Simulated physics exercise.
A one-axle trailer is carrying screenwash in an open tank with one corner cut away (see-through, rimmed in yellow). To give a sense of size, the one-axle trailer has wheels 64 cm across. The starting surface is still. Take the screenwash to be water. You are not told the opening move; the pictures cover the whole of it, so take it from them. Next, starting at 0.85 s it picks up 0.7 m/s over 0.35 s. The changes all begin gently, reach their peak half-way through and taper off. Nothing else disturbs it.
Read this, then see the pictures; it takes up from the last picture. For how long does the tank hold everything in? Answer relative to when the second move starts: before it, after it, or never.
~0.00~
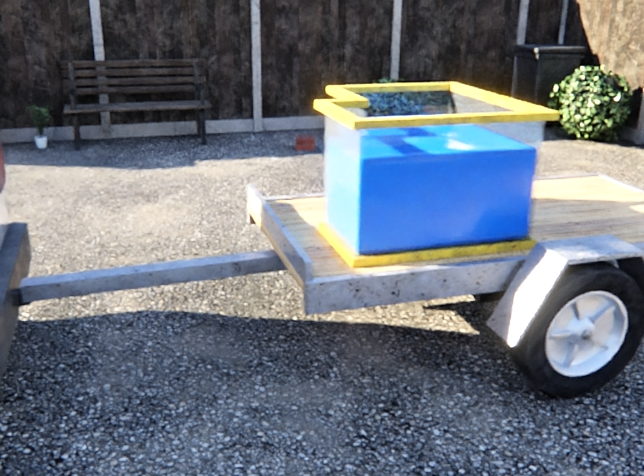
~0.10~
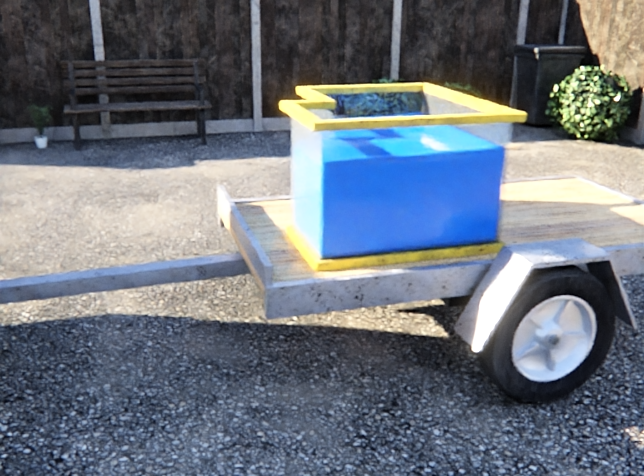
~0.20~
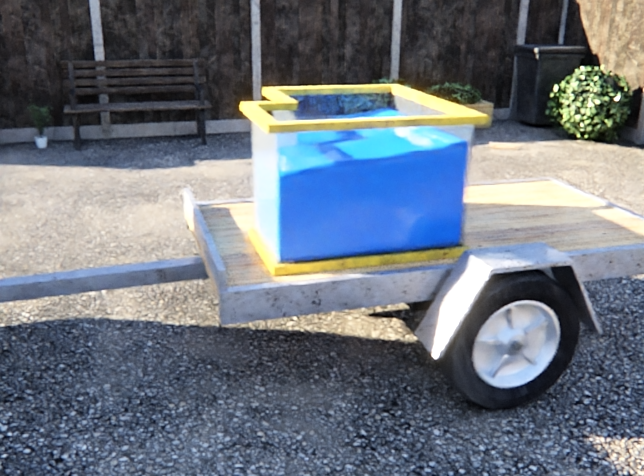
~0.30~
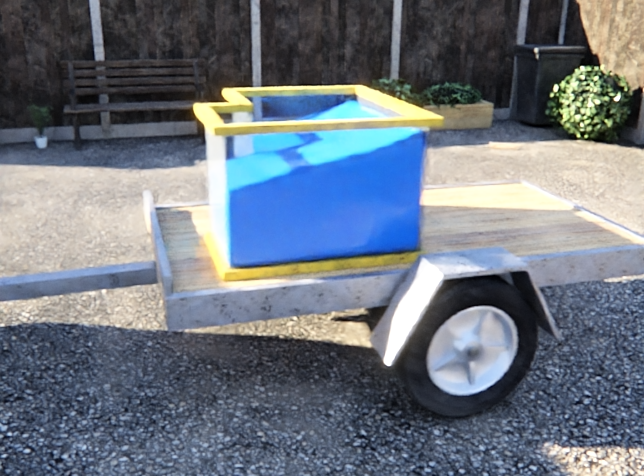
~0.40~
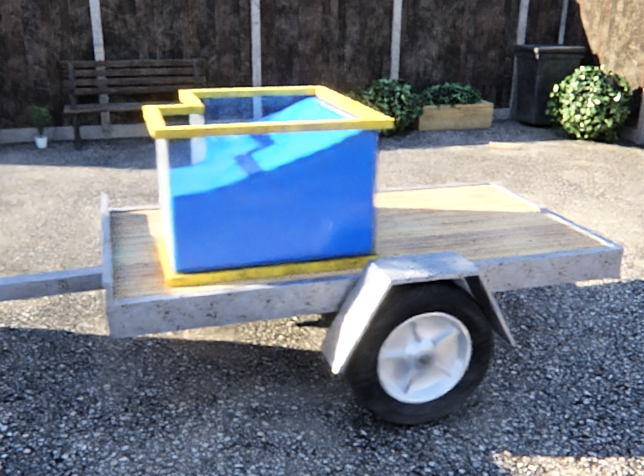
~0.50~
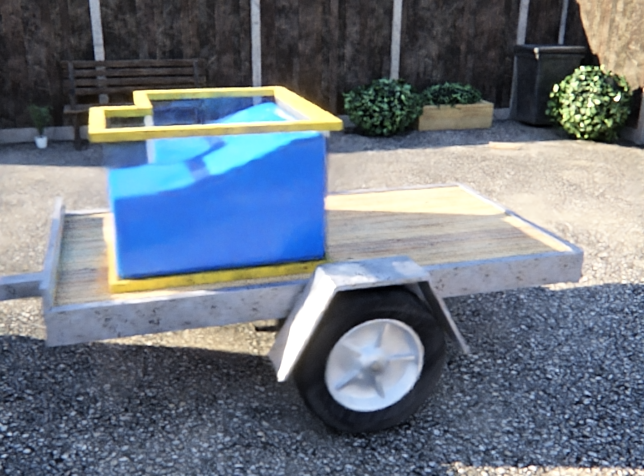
After it.
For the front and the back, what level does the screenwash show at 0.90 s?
Front 54 cm, back 36 cm.
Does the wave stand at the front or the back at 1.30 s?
Result: At the rearward end.
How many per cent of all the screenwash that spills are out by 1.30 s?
Around 0 percent of it.
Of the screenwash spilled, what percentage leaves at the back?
Some 40 per cent of it.
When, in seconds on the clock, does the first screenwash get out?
That comes at some 2.3 s.
By 0.90 s it stands 36 cm high behind and 53 cm in front; all of it is still inside.
By 1.30 s it stands 61 cm high behind and 33 cm in front; all of it is still inside.
By 1.80 s it stands 34 cm high behind and 57 cm in front; all of it is still inside.
By 4.18 s 2 per cent has gone over the back and the near side; the first of it left at about 2.30 s, and the second move began at 0.85 s.
